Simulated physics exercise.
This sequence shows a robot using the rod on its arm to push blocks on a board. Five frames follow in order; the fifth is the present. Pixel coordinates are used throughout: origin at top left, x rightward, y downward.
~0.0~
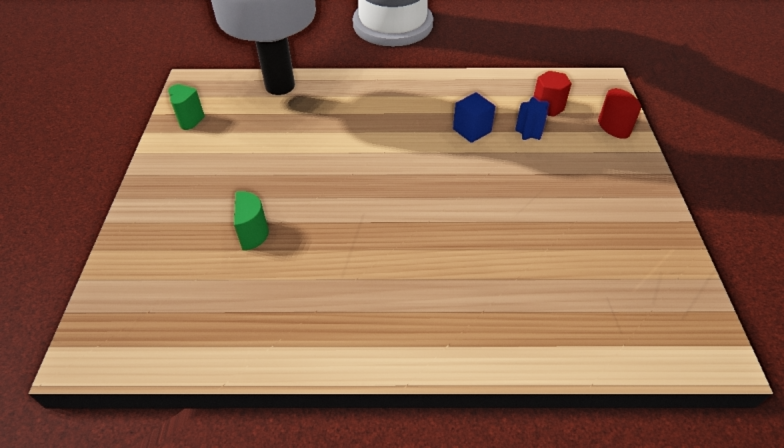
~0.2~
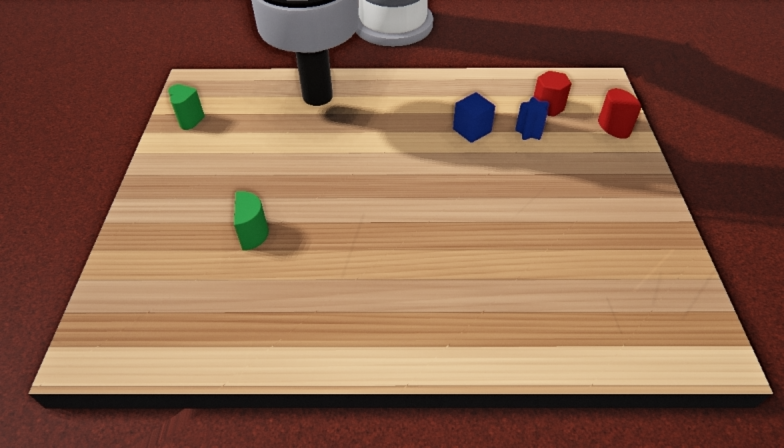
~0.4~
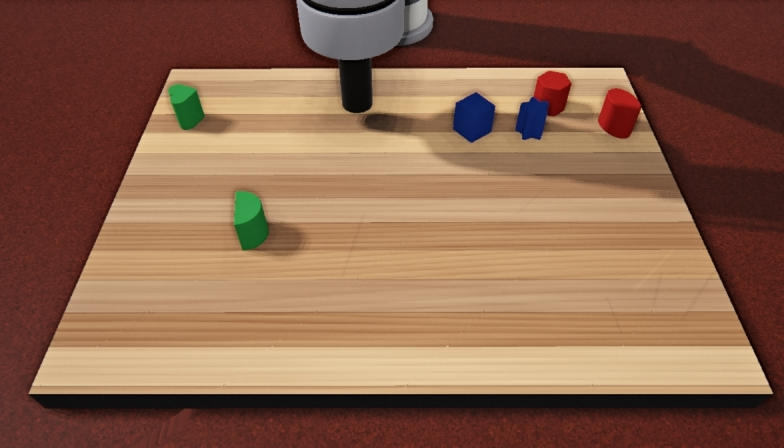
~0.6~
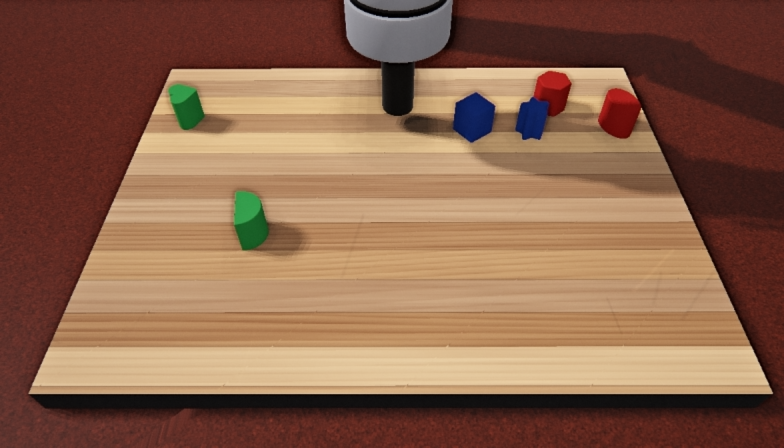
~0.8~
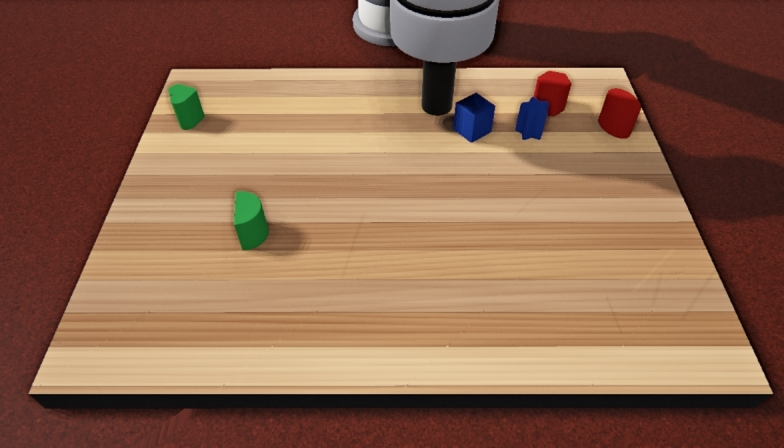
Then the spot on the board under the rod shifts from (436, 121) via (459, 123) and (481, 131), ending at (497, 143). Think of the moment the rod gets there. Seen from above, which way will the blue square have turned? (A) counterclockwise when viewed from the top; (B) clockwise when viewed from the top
The answer is A.
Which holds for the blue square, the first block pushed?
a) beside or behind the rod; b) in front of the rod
The correct letter is b.
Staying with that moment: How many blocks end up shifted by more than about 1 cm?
I'd say one block gets moved.
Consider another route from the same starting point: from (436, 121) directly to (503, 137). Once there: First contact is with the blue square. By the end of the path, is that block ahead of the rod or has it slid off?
Held in front.
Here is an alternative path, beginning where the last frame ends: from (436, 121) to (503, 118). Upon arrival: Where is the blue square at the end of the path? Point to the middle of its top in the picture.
So, by the moment the path ends, you'll find the top centre of the blue square at (501, 110).
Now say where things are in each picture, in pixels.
In the first frame, rod's lower end (280, 87); blue square (476, 103); blue star (536, 105).
In the second frame, rod (318, 97); blocks still.
In the third frame, rod (358, 104); blocks still.
In the fourth frame, rod (398, 107); blocks still.
In the fifth frame, rod (437, 107); blue square (476, 103); blue star (536, 105).
What follows on the original path. Halfway along, rod (473, 112); blue square (501, 111).
At the end, rod (500, 129); blue square (532, 125), turned 30° anticlockwise; blue star still.
